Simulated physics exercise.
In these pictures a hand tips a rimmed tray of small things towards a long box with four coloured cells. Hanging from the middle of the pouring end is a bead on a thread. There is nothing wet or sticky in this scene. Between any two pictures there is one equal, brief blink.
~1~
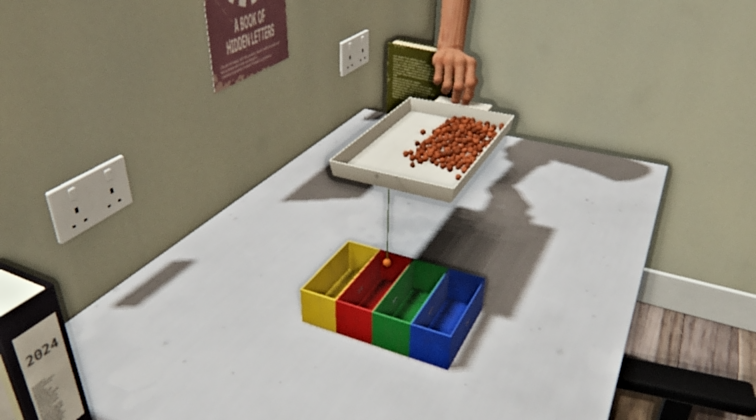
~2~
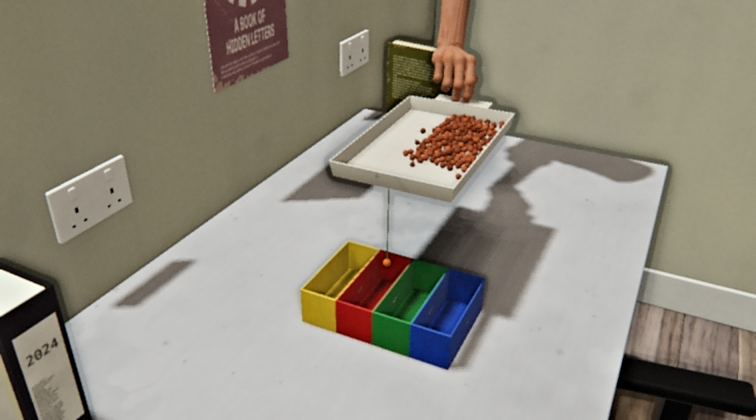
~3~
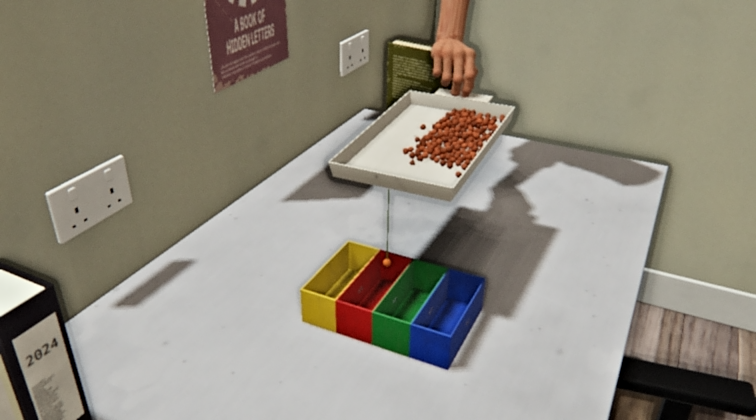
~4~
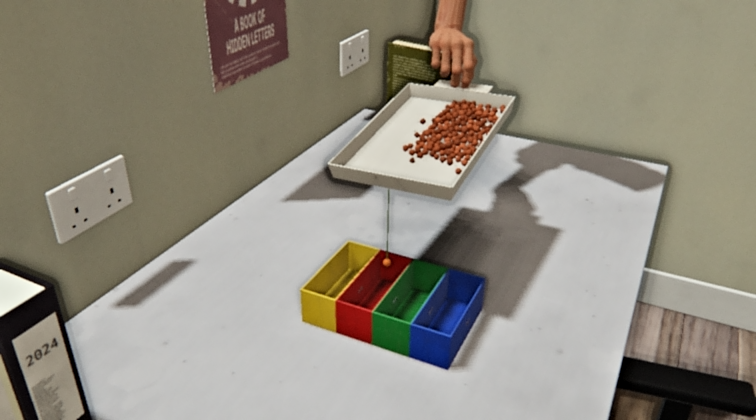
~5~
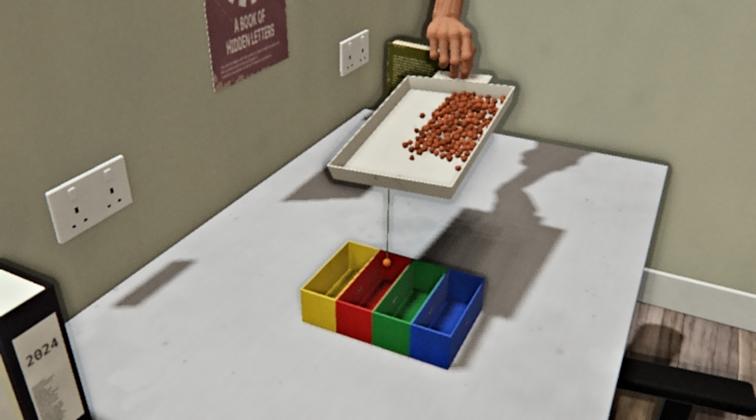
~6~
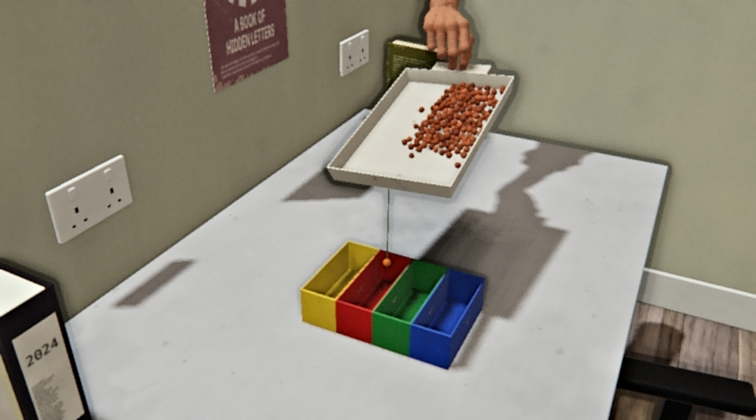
On a pale tabletop, a hand gradually tilting a rimmed tray of reddish-brown pellets above a box with four coloured cells.
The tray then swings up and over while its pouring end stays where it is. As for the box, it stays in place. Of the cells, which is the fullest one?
The yellow one.
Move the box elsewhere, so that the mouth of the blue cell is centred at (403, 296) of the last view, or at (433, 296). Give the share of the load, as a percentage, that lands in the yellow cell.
First try: Roughly 20 per cent; second try: Roughly 40 per cent.
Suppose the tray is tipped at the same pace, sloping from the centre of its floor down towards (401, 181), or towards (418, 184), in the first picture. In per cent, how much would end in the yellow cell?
Roughly 20 % in the first case and 0 % in the second.
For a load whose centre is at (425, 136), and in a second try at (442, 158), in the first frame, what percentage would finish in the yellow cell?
Close to 50 per cent, followed by close to 40 per cent.
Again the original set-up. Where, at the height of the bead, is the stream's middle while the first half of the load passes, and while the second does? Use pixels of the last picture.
First near (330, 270), later near (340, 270).
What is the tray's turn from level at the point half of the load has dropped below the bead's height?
Somewhere around 110 degrees.
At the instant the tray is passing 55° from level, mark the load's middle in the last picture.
At about (378, 157).
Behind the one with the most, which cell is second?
Number two is the red one.
Shortly afterwards, tray tipped steeply; all but a few on the tray; only a few falling or outside the box.
Next, tray tipped right over; all but a few on the tray; only a few in the yellow cell; only a few in the red cell; only a few falling or outside the box.
Some moments later, tray tipped past a quarter turn; near a third in the yellow cell; near a quarter in the red cell; only a few in the green cell; near a third falling or outside the box.
In the end, tray tipped past a quarter turn; near a third in the yellow cell; near a quarter in the red cell; only a few in the green cell; none at all in the blue cell; near a third outside the box.
